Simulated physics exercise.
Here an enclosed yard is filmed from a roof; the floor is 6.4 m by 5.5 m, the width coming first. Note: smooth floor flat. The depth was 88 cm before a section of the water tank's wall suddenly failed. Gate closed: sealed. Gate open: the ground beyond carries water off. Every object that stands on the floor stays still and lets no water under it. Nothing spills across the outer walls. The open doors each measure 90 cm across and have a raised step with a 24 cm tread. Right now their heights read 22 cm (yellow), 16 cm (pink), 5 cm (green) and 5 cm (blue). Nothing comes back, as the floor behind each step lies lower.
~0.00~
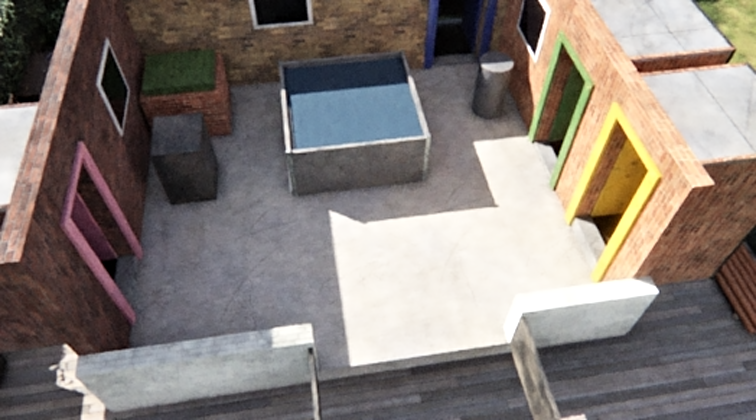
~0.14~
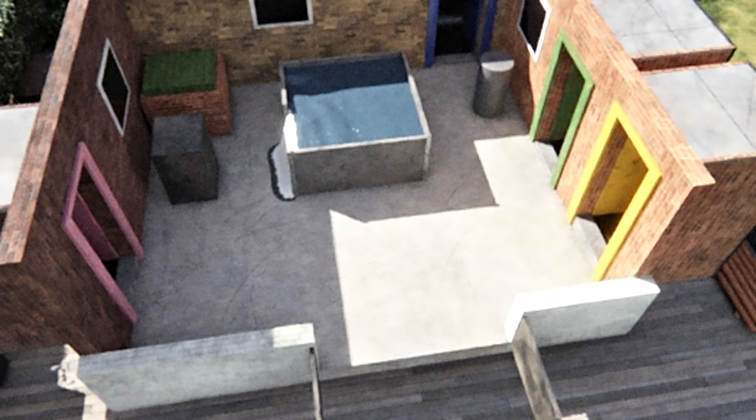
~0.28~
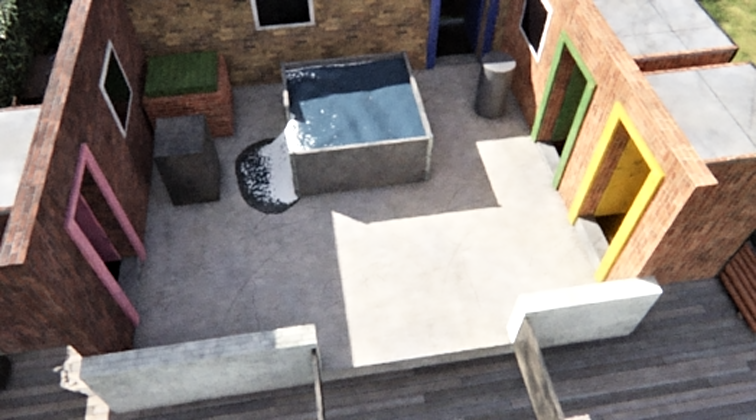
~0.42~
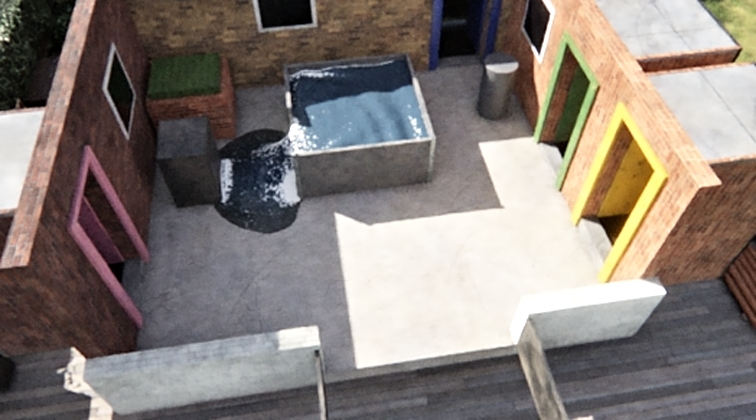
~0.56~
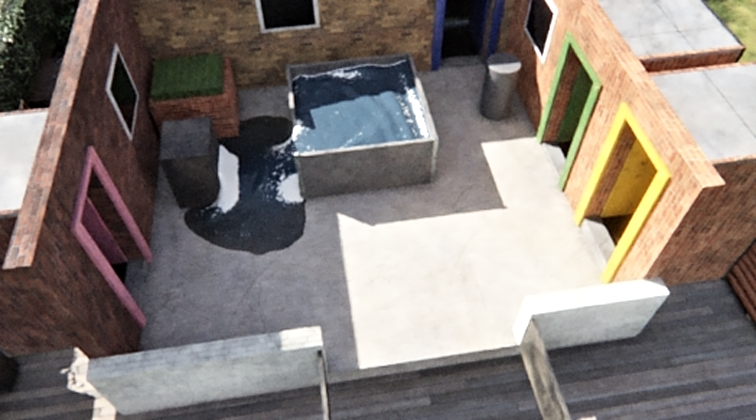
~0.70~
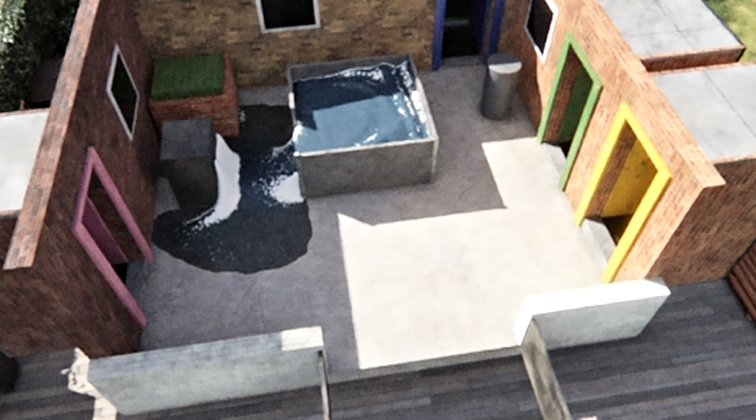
Dark water pours from the left side of a grey, blue-filled tank at the back of a walled brick yard, seen from above on a roof. A pink-framed doorway stands at left near a dark block and a grass-topped brick box, with green and yellow ones at right. The water spreads left around the block, then forward across the grey floor, while the view barely shifts.
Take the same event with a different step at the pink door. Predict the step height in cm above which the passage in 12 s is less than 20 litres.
About 27 cm of height.
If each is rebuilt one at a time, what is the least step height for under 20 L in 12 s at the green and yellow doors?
About 9.0 cm at green and about 12.5 cm at yellow.
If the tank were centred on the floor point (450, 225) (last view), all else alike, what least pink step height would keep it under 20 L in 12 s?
Then about 31 centimetres at the least.
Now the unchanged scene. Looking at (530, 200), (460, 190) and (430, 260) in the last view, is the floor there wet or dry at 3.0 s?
Listed order - unwetted, unwetted, unwetted.
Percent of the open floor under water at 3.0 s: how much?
Approximately 50 % of the floor.
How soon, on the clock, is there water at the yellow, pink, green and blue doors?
Yellow at 4.5 seconds, pink at 0.9 seconds, green at 5.0 seconds, blue at 3.2 seconds.
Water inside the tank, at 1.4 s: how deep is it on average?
Average depth: Approx. 58 cm.
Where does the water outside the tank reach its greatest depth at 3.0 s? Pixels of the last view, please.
Around (137, 384).
After 1.4 s water covers 25 % of the floor, deepest (62 cm) near (237, 189); 27 cm at the pink door, 5 litres in over its 16 cm step.
After 3.0 s water covers 50 % of the floor, deepest (45 cm) near (137, 384); 22 cm at the pink door, 59 litres in over its 16 cm step.
After 12.0 s water covers 100 % of the floor, deepest (13 cm) near (400, 76); 9 cm at the pink door, 143 litres in over its 16 cm step.
At the pink door as built, the water arrived by 1.0 s and peaked near 29 cm at 4.6 s.
With a step of 22.5 cm, 54 litres would have come in within the 12 s; with 30.5 cm, 6 litres. So under 20 litres takes about 27 cm.
